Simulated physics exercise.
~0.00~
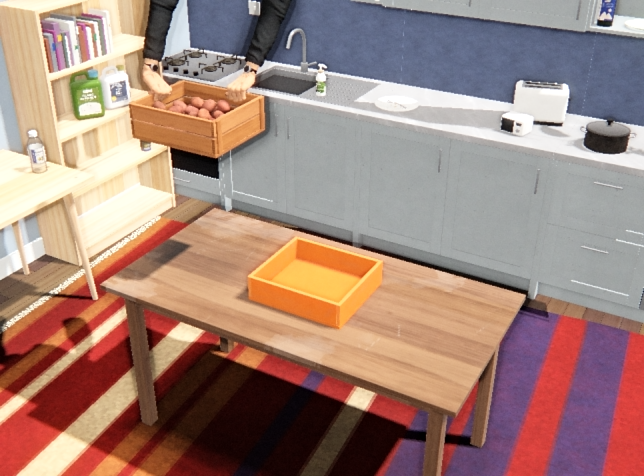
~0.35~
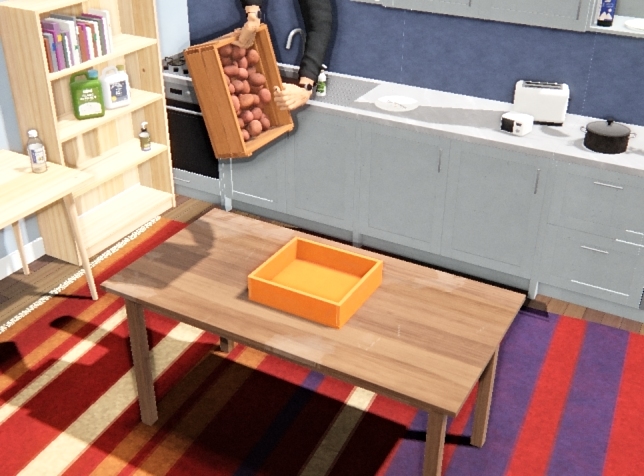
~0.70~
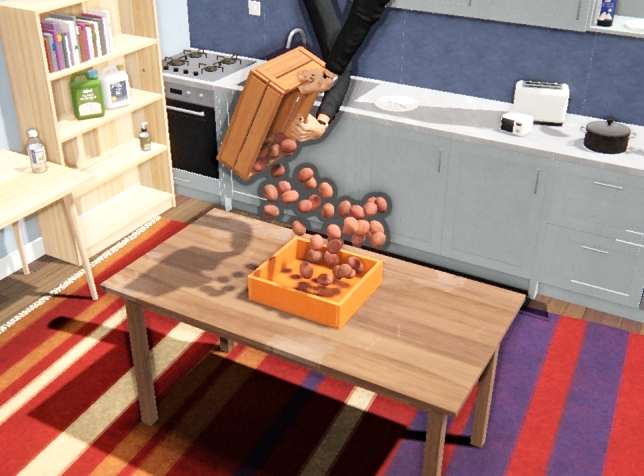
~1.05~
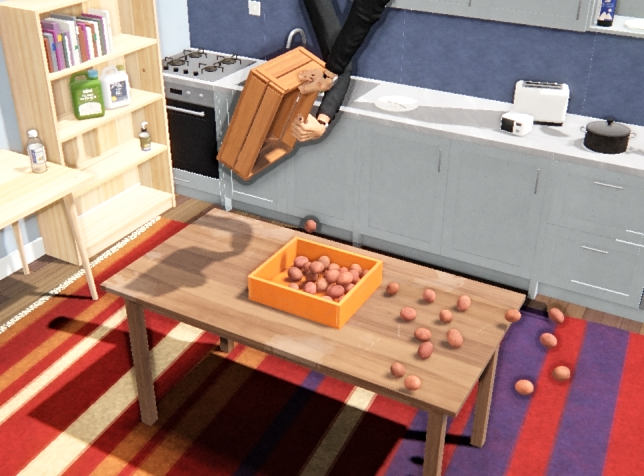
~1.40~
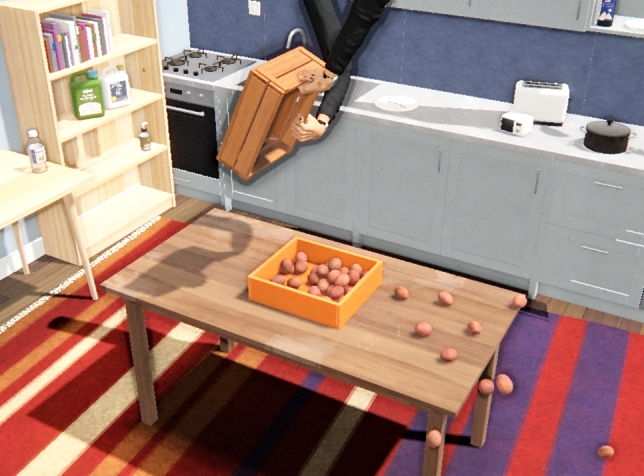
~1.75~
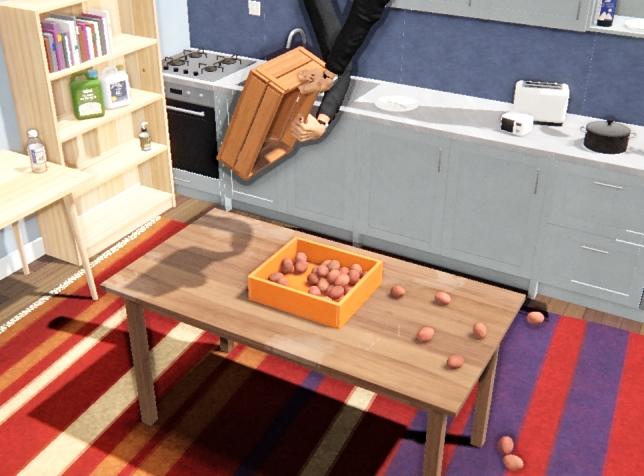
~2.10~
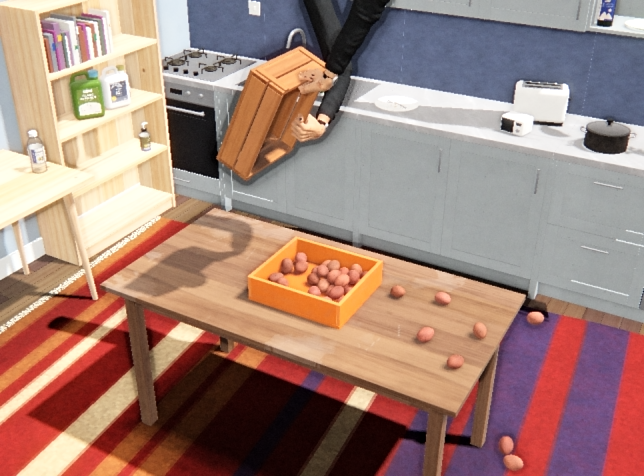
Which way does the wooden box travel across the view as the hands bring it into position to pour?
The wooden box moves to the right, away from its starting place in front of the stove.
To begin with, two hands hold a wooden box of red potatoes near the stove, behind a wooden table with an empty orange tub on it. The hands move the box to the right and tip it steeply, bringing the potatoes into full view. As it tips further, the potatoes tumble out in a stream toward the tub. Many land inside, while others scatter across the right side of the table, and several roll off onto the striped rug. At the end, the box is still held tilted, the tub holds a pile of potatoes, and a few strays rest on the table and floor.
